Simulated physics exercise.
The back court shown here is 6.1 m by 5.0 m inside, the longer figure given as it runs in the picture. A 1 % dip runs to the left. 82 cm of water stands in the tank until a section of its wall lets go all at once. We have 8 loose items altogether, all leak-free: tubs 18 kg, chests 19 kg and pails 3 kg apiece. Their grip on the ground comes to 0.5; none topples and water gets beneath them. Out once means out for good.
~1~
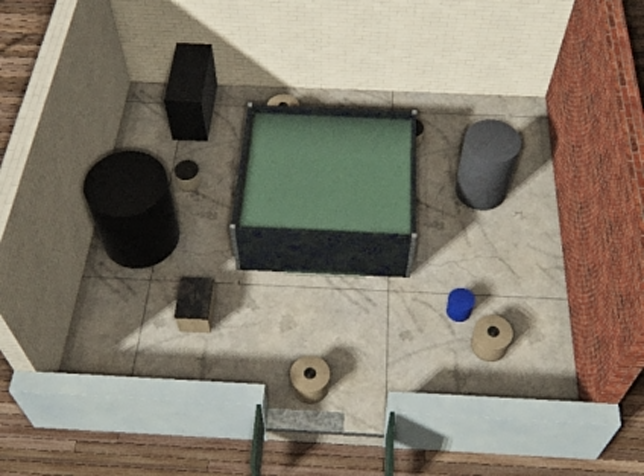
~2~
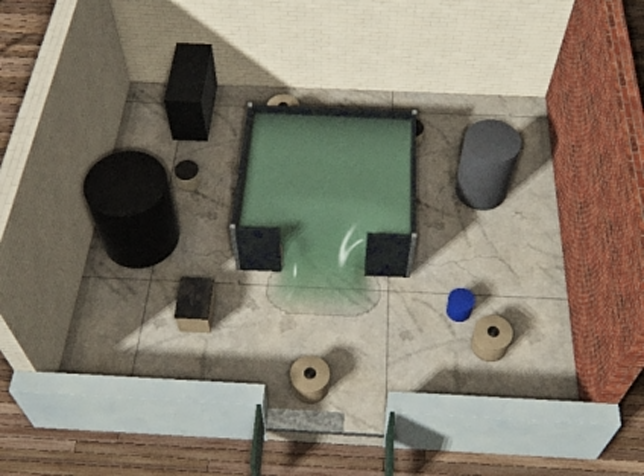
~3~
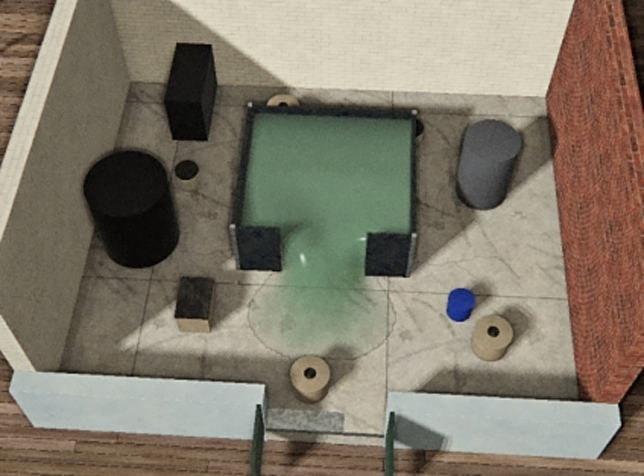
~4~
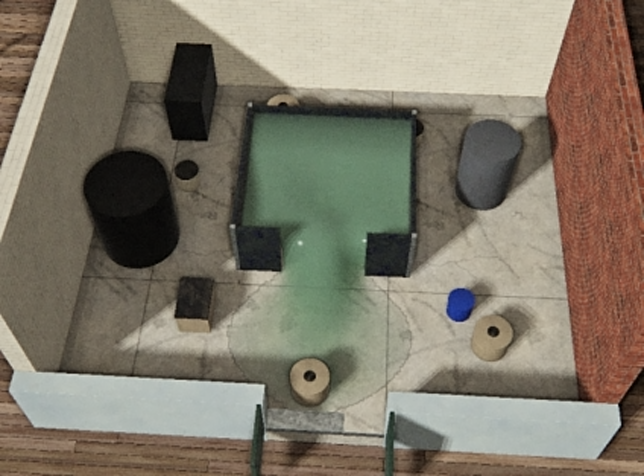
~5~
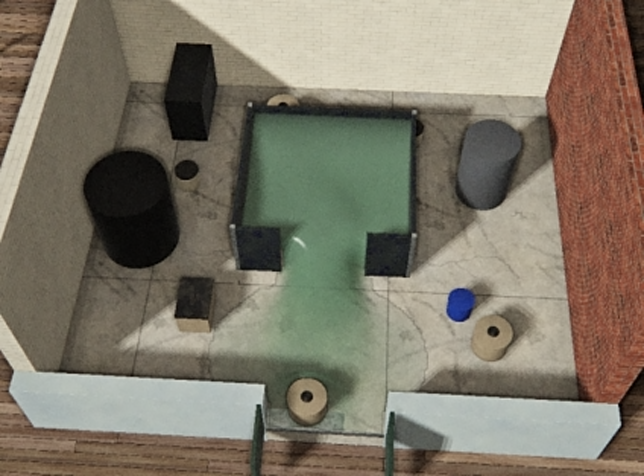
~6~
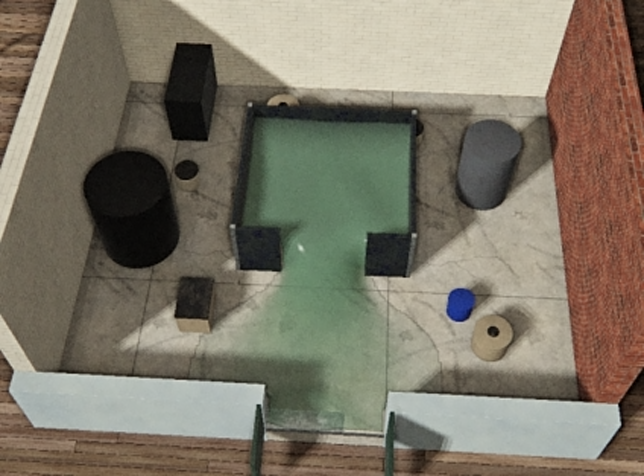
A small walled court with a marbled floor, cream walls and a brick-red right side is seen from above by a still camera. A dark-walled tank of green water stands in the middle, with black shapes at left, a grey cylinder and small blue pail at right, and tan ring-topped pieces around. The tank's front opens, green water spreads forward across the floor, and the front tan piece slides through the gap between the low front walls and out of sight.
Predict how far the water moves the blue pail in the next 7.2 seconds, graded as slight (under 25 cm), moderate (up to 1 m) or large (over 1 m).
Its displacement will be small.
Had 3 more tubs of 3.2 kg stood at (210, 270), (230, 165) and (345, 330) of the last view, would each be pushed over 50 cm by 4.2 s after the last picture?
Result, in listed order: Exceeded / not exceeded / exceeded.
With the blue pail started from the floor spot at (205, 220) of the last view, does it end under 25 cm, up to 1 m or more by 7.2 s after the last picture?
It moves a short way.
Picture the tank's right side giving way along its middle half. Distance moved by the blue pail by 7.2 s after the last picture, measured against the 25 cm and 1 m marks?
My answer is that the blue pail edges over slightly.
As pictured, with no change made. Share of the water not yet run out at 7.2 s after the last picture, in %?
Still held: Near 54 %.
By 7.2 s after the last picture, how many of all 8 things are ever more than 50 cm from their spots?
Result: 3.
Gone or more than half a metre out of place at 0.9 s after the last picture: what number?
By my reckoning, 1.
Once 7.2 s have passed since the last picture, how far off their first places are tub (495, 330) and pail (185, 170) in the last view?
Taking them in turn, the shifts are 0 cm and 60 cm.
Then, 0.9 s after the last picture the blue pail is near (462, 299), 0.0 m from its start, aground; 1 of 8 are out; 0 afloat.
Then, 2.8 s after the last picture the blue pail is near (462, 299), 0.0 m from its start, aground; 1 of 8 are out; 0 afloat.
Then, 4.8 s after the last picture the blue pail is near (462, 299), 0.0 m from its start, aground; 1 of 8 are out; 0 afloat.
Then, 7.2 s after the last picture the blue pail is near (462, 299), 0.0 m from its start, aground; 1 of 8 are out; 2 afloat.
